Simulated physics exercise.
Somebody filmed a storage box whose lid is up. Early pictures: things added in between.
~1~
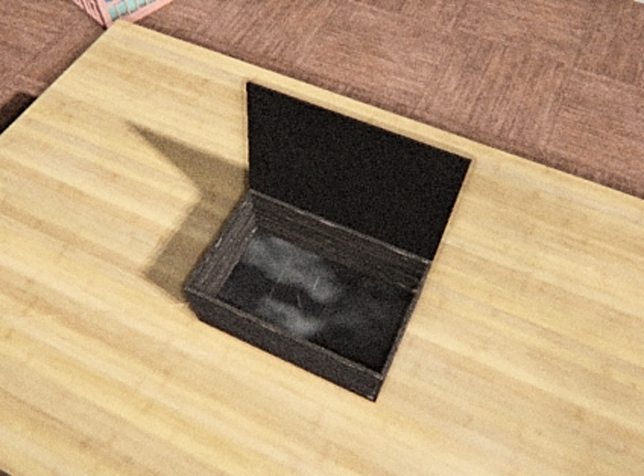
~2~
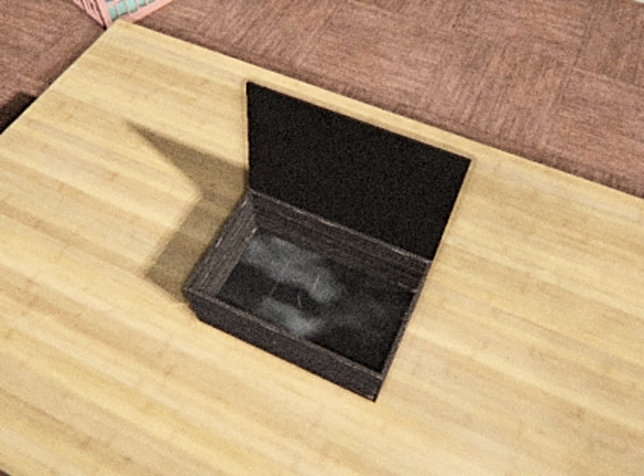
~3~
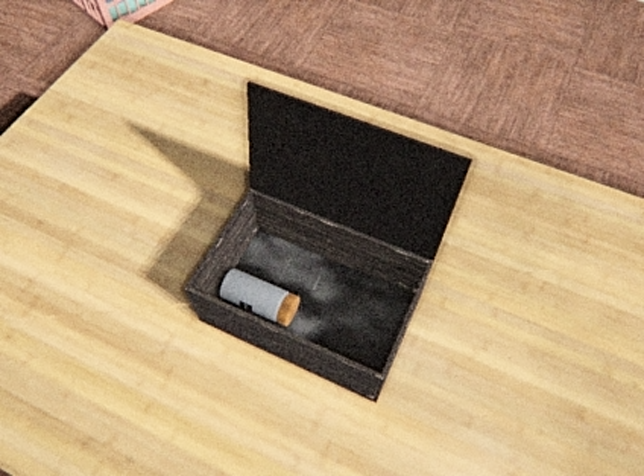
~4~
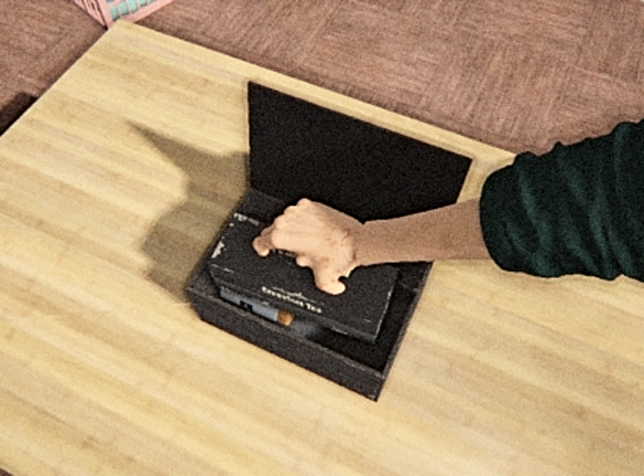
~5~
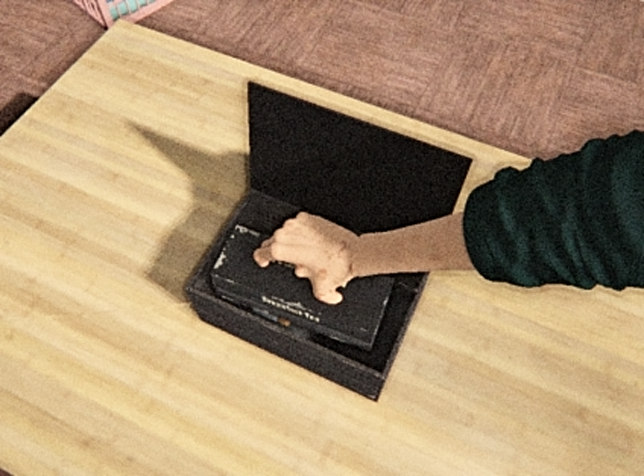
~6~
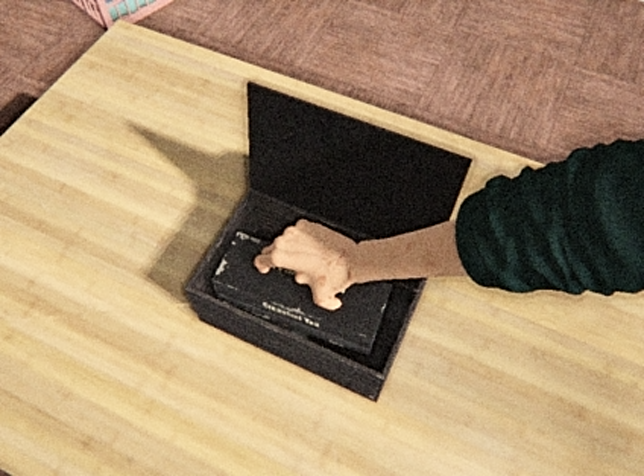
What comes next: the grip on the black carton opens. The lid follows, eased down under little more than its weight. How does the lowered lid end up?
It ends up shut.
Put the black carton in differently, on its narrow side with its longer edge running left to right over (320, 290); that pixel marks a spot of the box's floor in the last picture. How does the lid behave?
After that, the lid lies down snugly.
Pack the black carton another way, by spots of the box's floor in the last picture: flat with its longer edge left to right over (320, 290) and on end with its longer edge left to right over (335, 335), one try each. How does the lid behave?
Case one: Lid down; case two: Lid left up.
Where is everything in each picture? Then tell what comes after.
In the first frame, the last thing is not in view yet.
In the second frame, the last thing is not in view yet.
In the third frame, the last thing is not in view yet; grey shaker (260, 297).
The fourth frame shows still above its spot; black carton (304, 277).
The fifth frame shows still above its spot; black carton (302, 287).
The sixth frame shows put in, still held; black carton (302, 293).
Then, 1.30 s after the last picture, lid 78° above the rim; black carton on its side near (327, 267); grey shaker rolled a little.
Then, 2.00 s after the last picture, lid 24° above the rim; black carton on its side near (327, 267).
At rest, lid shut; tipped over in the box, black carton; grey shaker in place. Seen from the same camera at the end, black carton near (327, 267).
